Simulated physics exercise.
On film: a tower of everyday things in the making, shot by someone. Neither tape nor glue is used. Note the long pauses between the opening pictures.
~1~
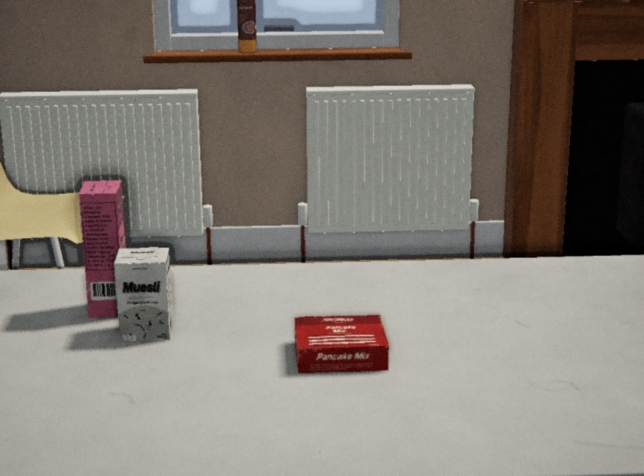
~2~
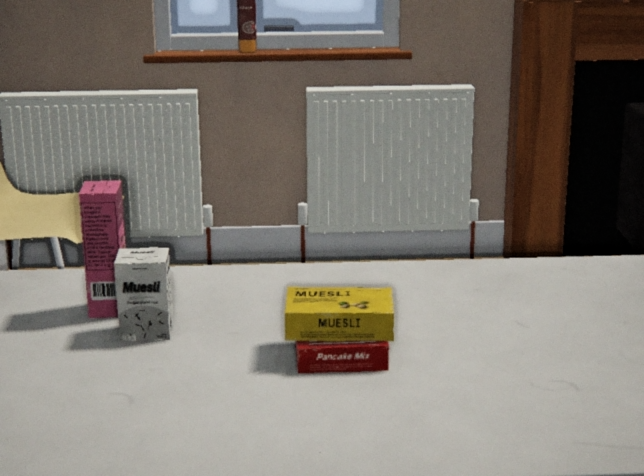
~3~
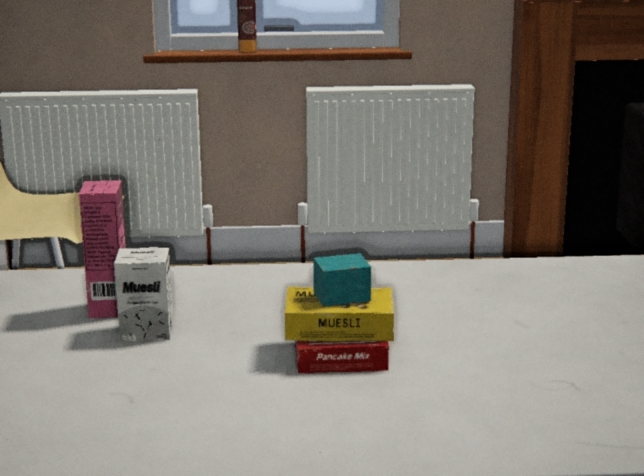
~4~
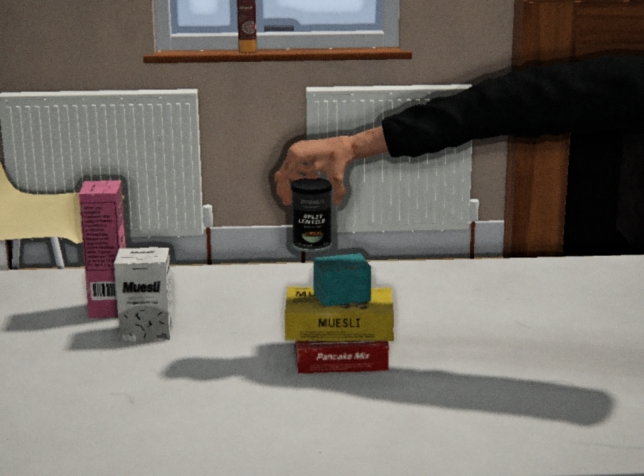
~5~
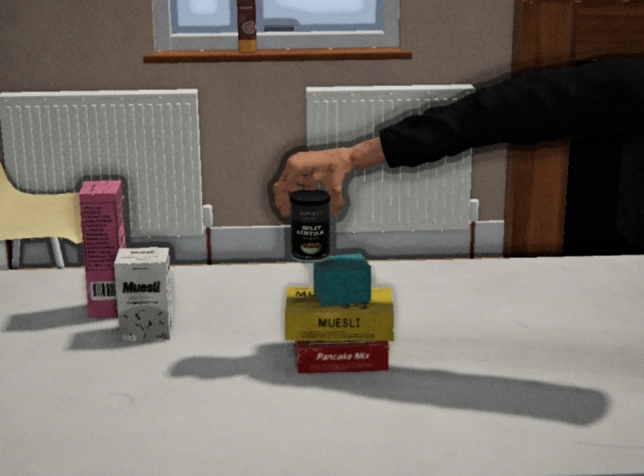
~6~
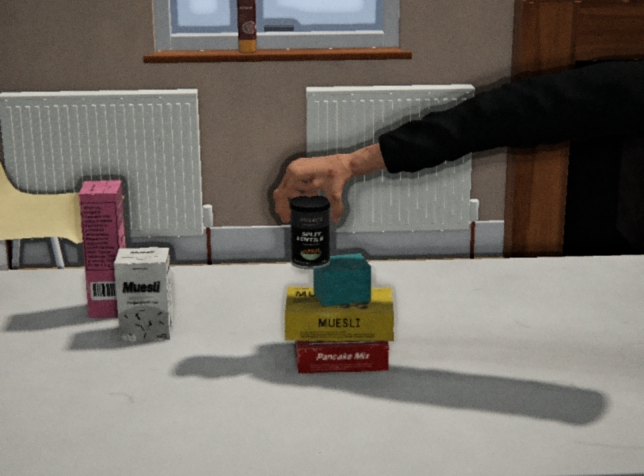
A hand reached in from the right and lowered a black tin onto the left side of a turquoise block, after a yellow muesli packet and the block had appeared on a red packet.
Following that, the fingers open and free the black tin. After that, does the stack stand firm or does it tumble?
It tumbles.
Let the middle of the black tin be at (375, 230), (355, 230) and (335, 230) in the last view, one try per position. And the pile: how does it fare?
Try one: It topples; try two: It stands firm; try three: It stands firm.
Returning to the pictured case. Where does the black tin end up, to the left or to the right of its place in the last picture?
Leftward.
Then, 0.40 s after the last picture, black tin now fallen.
Then, 0.50 s after the last picture, things are still on the move.
Then, 0.90 s after the last picture, nothing new.
At rest, fallen, black tin; the other 5 in place. Seen from the same camera at the end, black tin near (185, 347). The pile loses its balance.
